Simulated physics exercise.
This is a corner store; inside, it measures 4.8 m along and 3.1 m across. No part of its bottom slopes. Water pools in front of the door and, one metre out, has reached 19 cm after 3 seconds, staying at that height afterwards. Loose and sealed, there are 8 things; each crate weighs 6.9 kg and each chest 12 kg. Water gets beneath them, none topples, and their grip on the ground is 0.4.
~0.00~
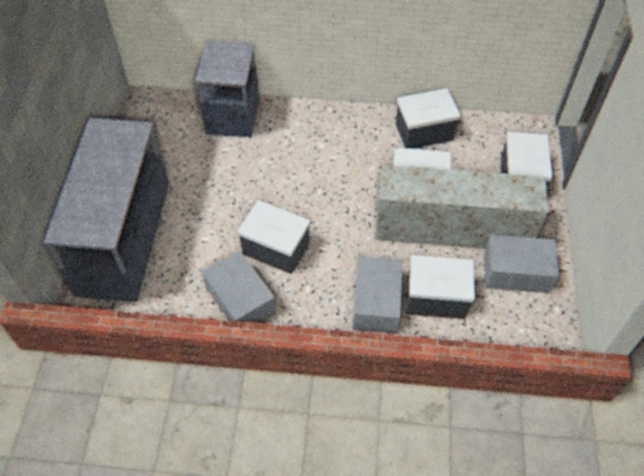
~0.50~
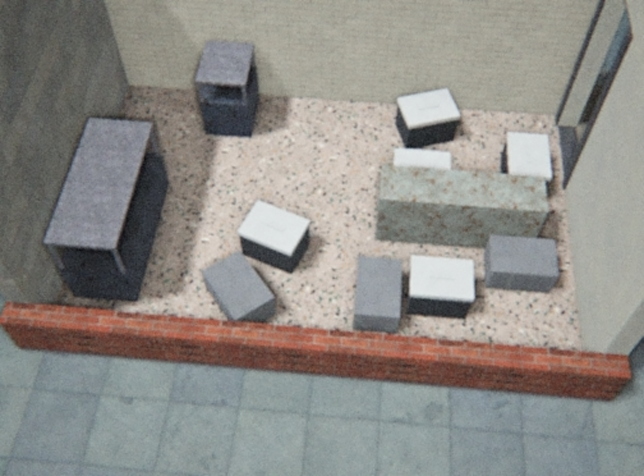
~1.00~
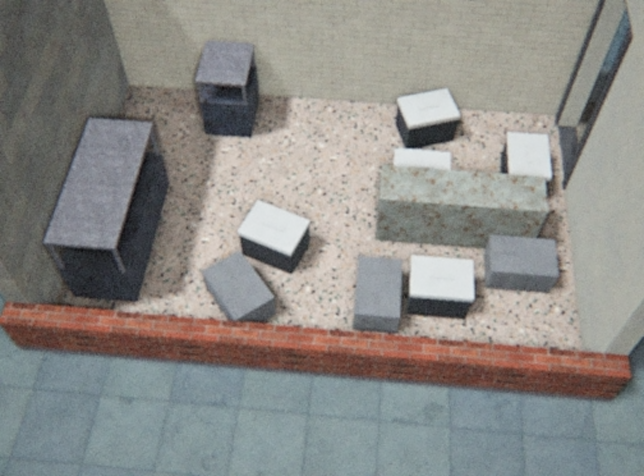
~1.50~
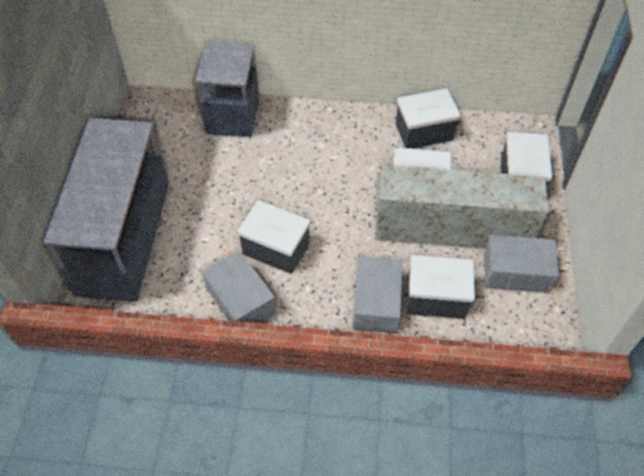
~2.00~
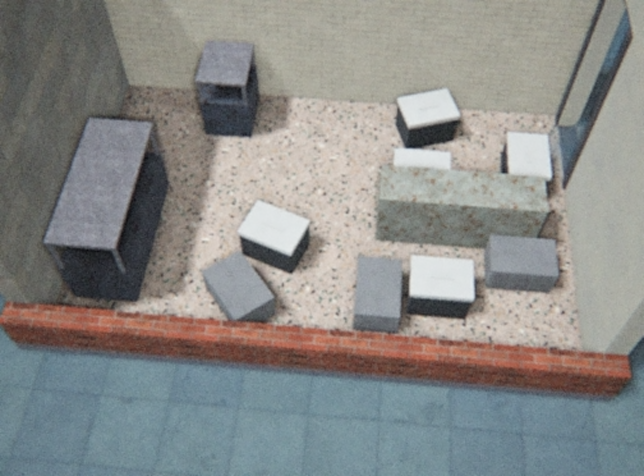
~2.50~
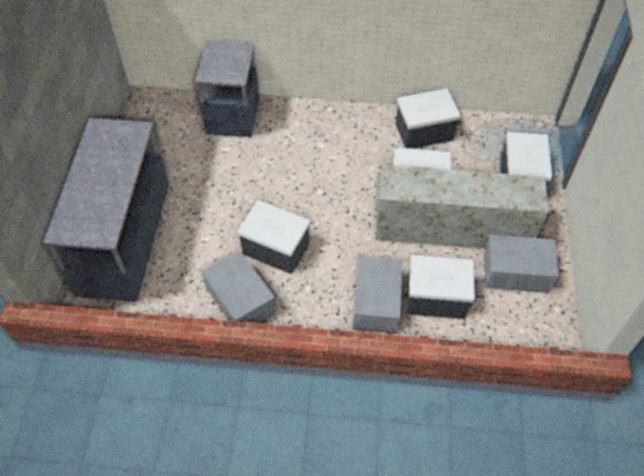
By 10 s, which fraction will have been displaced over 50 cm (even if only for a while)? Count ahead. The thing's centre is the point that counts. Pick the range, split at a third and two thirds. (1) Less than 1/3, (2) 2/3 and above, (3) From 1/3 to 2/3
Option 3: From 1/3 to 2/3.
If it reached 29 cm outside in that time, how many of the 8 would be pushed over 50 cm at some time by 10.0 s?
That would make 6 of them.
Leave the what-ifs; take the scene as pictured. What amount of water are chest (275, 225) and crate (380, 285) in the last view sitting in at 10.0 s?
Close to 6 and 4 centimetres.
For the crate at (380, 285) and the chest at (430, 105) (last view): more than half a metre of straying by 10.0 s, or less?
First not as far, then farther.
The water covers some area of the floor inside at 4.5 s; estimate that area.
Wet area: Approx. 5.0 m2.
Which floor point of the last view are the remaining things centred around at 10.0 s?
The average lands around (312, 280).
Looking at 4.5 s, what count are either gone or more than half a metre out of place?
2 in all.
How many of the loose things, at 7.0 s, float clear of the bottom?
Answer: 1.
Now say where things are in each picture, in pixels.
In the first picture, a crate at (524, 255) rests on the ground; a chest at (429, 107), on the bottom; water covers 0.0 m2; 0 of 8 have shifted.
In the second picture, a crate at (524, 255) rests on the ground; a chest at (429, 107), on the bottom; 0.0 m2 under water; 0 of 8 have shifted.
In the third picture, a crate at (524, 255) rests on the ground; a chest at (429, 107) rests on the ground; 0.0 m2 under water; 0 of 8 have shifted.
In the fourth picture, a crate at (524, 255) rests on the ground; a chest at (429, 107) rests on the ground; 0.0 m2 under water; 0 of 8 have shifted.
In the fifth picture, a crate at (524, 255) rests on the ground; a chest at (429, 107) rests on the ground; 0.1 m2 under water; 0 of 8 have shifted.
In the sixth picture, a crate at (524, 255), on the bottom; a chest at (429, 107), on the bottom; water covers 0.5 m2; 0 of 8 have shifted.
After 3.5 s 0 of 8 are over 50 cm from their spots; 0 afloat.
After 4.5 s 2 of 8 are over 50 cm from their spots; 0 afloat.
After 7.0 s 3 of 8 are over 50 cm from their spots; 1 afloat.
After 10.0 s 3 of 8 are over 50 cm from their spots, and 3 have been at some point; 6 afloat.
